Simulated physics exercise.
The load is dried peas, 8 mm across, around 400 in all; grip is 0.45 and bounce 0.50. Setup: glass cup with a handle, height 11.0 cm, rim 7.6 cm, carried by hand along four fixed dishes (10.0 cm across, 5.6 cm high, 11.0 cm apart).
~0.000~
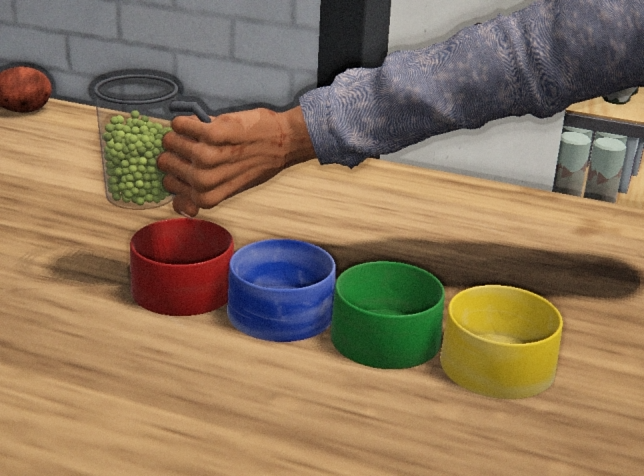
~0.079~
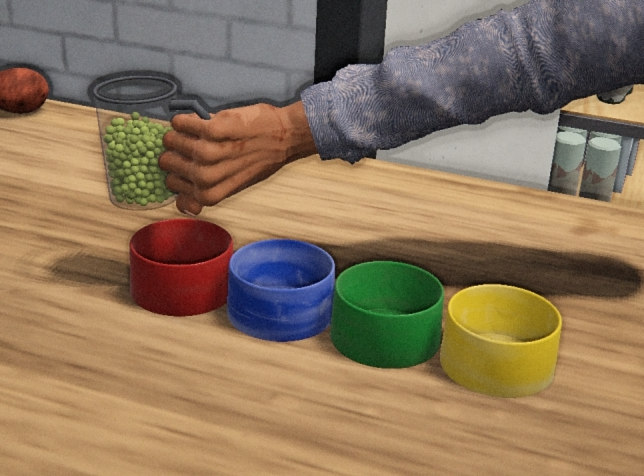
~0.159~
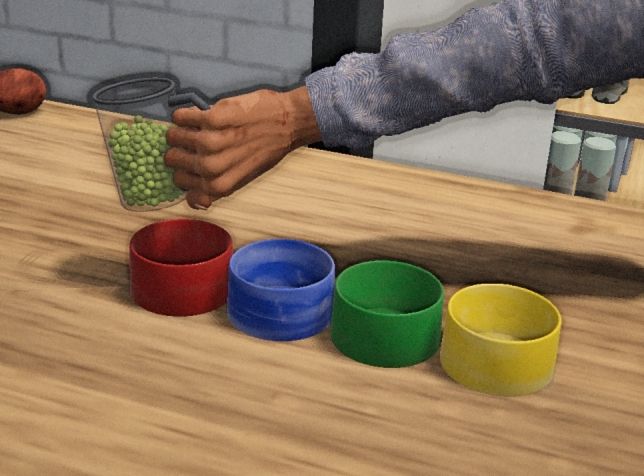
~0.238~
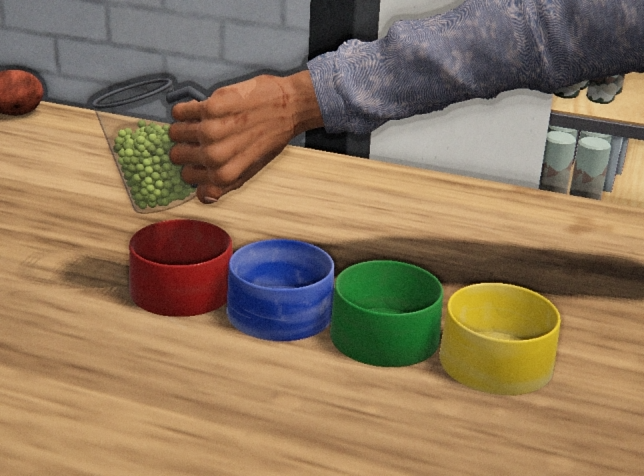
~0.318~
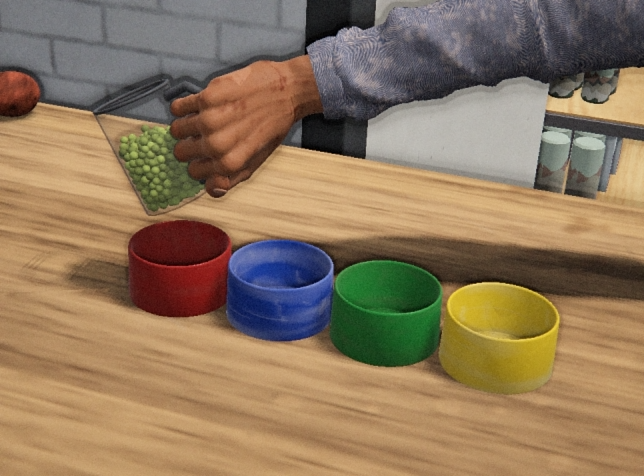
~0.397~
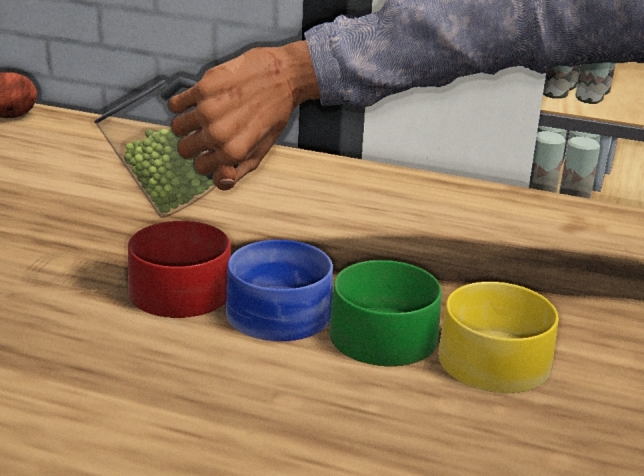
A hand in a grey-blue sleeve held a clear cup of green peas by its handle above a wooden counter, behind red, blue, green and yellow dishes, and steadily tilted it to the left.
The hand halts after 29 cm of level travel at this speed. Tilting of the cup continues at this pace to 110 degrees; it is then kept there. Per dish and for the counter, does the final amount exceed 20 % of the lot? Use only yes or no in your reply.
Red: Yes; blue: No; green: No; yellow: No; counter: No.
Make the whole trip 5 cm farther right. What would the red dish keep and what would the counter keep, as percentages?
Then: Red 70; counter 10.
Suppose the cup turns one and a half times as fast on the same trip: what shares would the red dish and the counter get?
The red dish 70, the counter 30.
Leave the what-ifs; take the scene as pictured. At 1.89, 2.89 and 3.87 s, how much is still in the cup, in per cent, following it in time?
One after the other: 0, 0, 0 in a hundred.
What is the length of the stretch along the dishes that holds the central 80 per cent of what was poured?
Close to 6 centimetres along the dishes.
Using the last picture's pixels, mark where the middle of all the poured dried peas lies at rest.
I'd put it at about (180, 271).
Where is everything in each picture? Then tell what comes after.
In the first frame, cup at (139, 143), tilt 0 degrees, lip at (102, 83), moved 0.0 cm; middle of the pieces at (137, 160); red dish at (182, 241); blue dish at (283, 264); green dish at (390, 288); yellow dish at (505, 314).
In the second frame, cup at (140, 144), tilt 3 degrees, lip at (101, 85), moved 0.2 cm; middle of the pieces at (139, 161).
In the third frame, cup at (145, 145), tilt 10 degrees, lip at (100, 91), moved 0.8 cm; middle of the pieces at (146, 163).
In the fourth frame, cup at (150, 147), tilt 18 degrees, lip at (100, 99), moved 1.4 cm; middle of the pieces at (153, 164).
In the fifth frame, cup at (155, 149), tilt 26 degrees, lip at (100, 108), moved 2.1 cm; middle of the pieces at (160, 166).
In the sixth frame, cup at (160, 151), tilt 34 degrees, lip at (102, 117), moved 2.7 cm; middle of the pieces at (167, 167); red dish at (179, 244); blue dish at (280, 265); green dish at (388, 287); yellow dish at (502, 310). The cup turns about 100 degrees a second and travels 8 cm a second.
Then, at 1.89 s, tilt 110 degrees; cup holds 0 %, red 100 %.
Then, at 2.89 s, tilt 110 degrees; cup holds 0 %, red 100 %.
After 3.87 s, tilt 110 degrees; cup holds 0 %, red 100 %.
By 4.2 s all is still; red 100 %, blue 0 %, green 0 %, yellow 0 %, counter 0 %.
